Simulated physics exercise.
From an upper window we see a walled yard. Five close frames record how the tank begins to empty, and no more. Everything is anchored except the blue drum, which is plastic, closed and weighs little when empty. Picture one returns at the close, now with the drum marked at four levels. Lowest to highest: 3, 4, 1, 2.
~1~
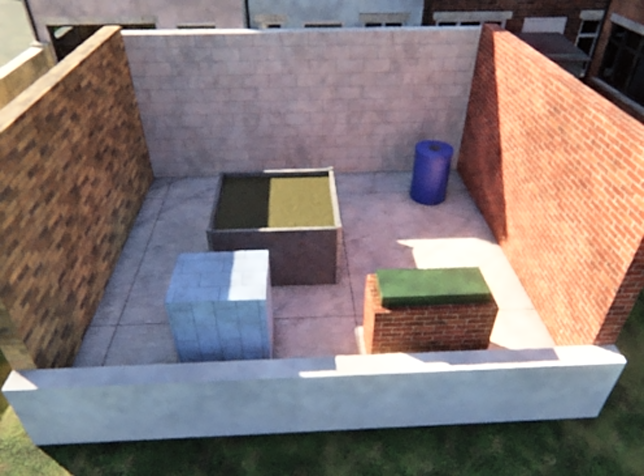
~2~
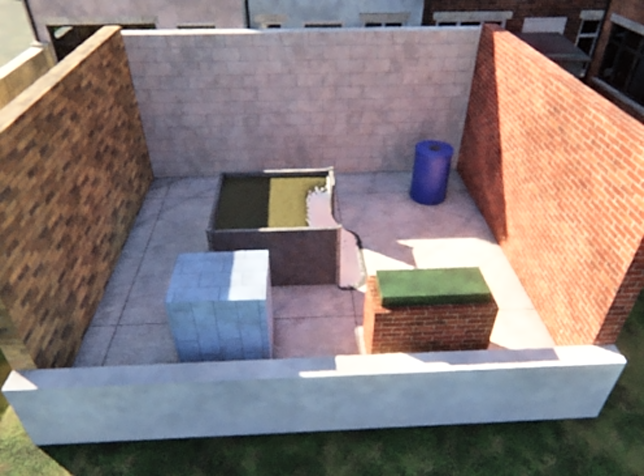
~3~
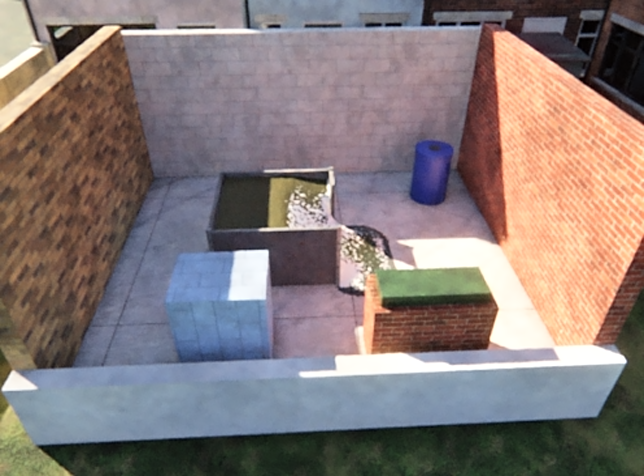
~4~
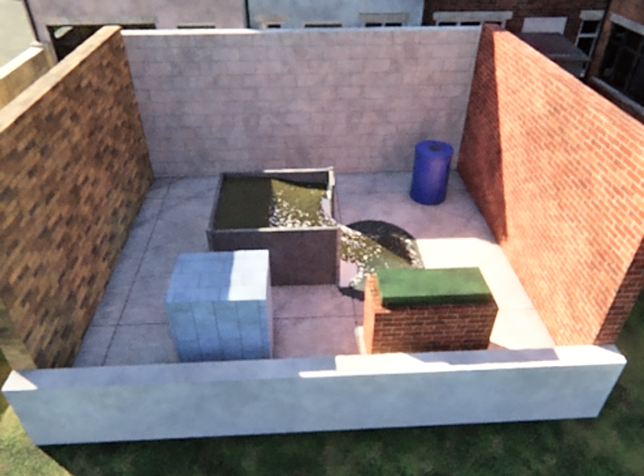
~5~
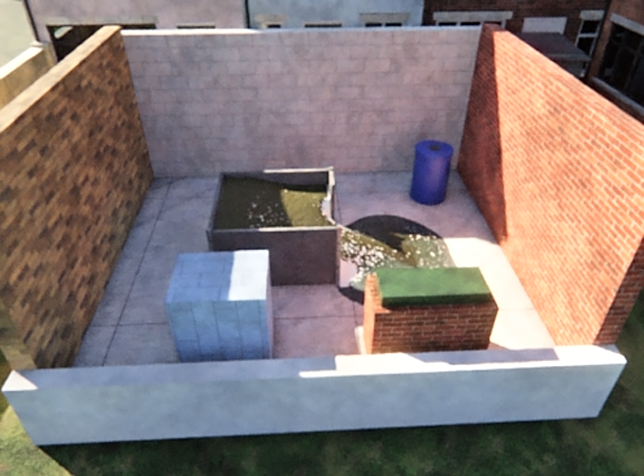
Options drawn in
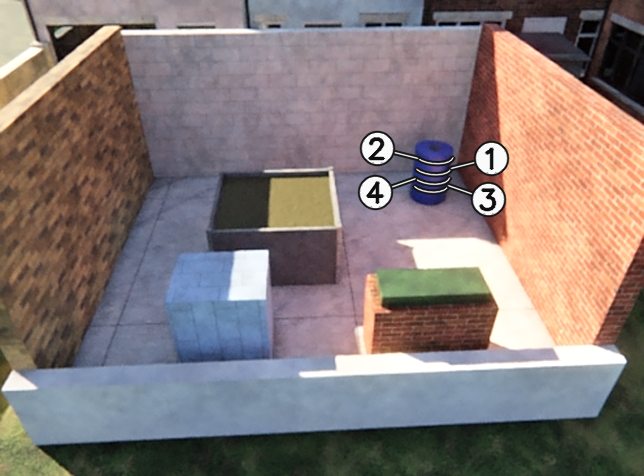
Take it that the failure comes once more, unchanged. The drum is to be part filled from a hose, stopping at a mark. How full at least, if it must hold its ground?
Mark 3 just does it.
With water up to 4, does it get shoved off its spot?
No.
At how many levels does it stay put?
All four.
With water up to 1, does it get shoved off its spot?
No, that is safe.
In white, 1 at (436, 174); 2 at (438, 163); 3 at (434, 192); 4 at (435, 184); from the bottom up 3, 4, 1, 2.
Choosing 1, it does not move.
Choosing 2, it does not move.
Choosing 3, it does not move.
Choosing 4, it does not move.
